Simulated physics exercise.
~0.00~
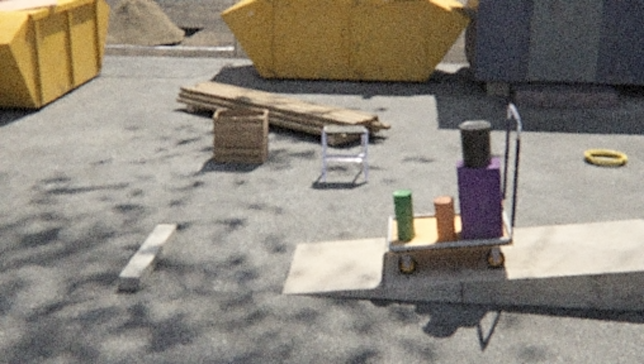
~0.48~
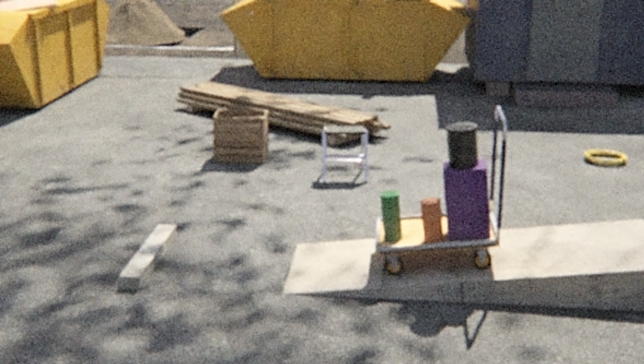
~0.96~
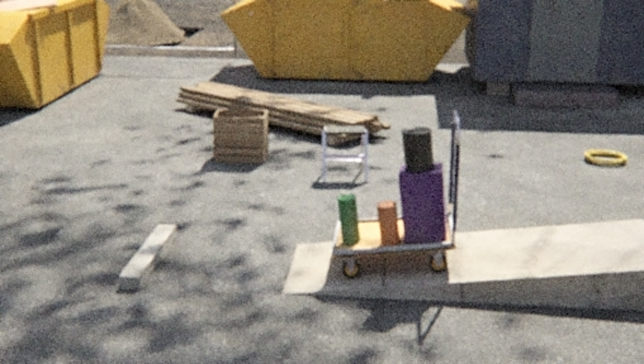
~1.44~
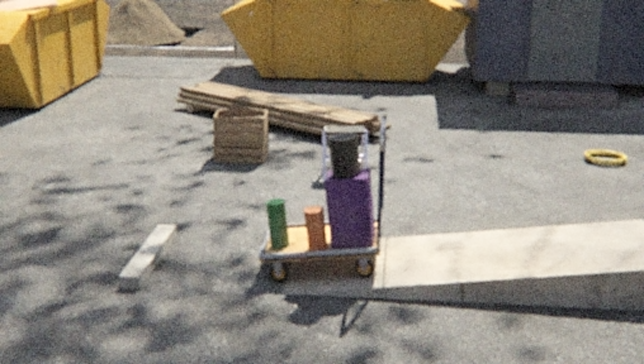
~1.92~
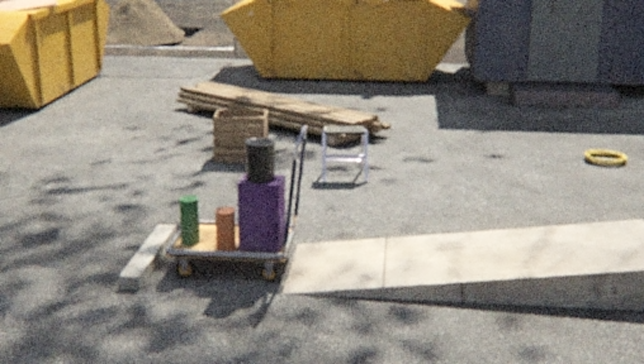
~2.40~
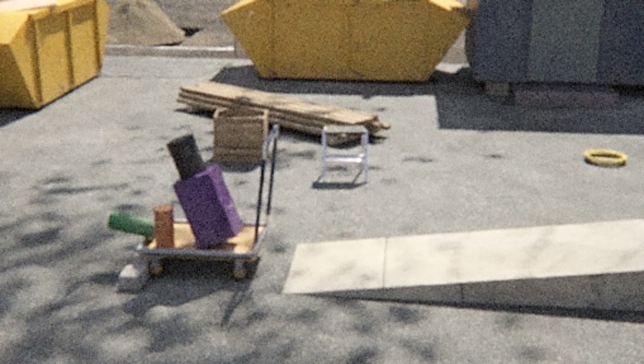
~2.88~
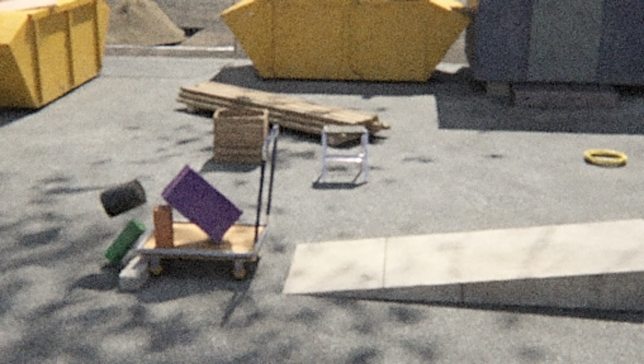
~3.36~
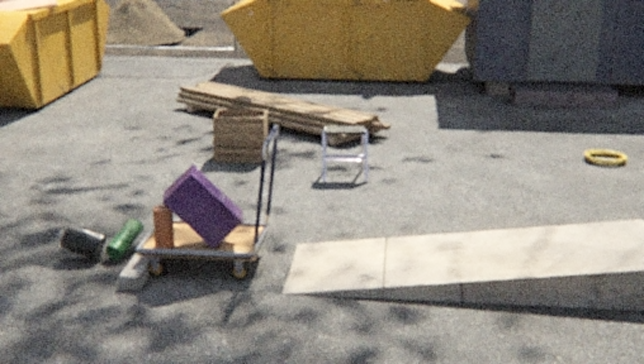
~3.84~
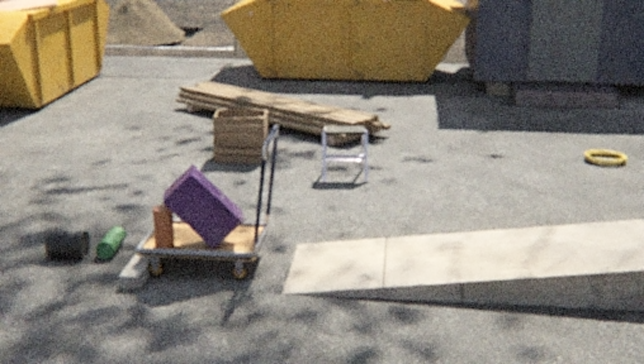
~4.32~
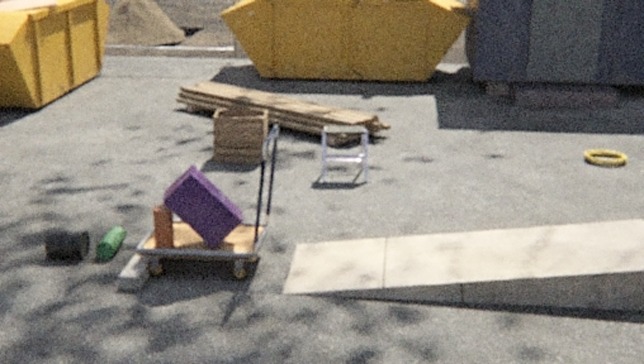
A loaded trolley rolls left into a kerb, tipping its purple box and spilling two cylinders.
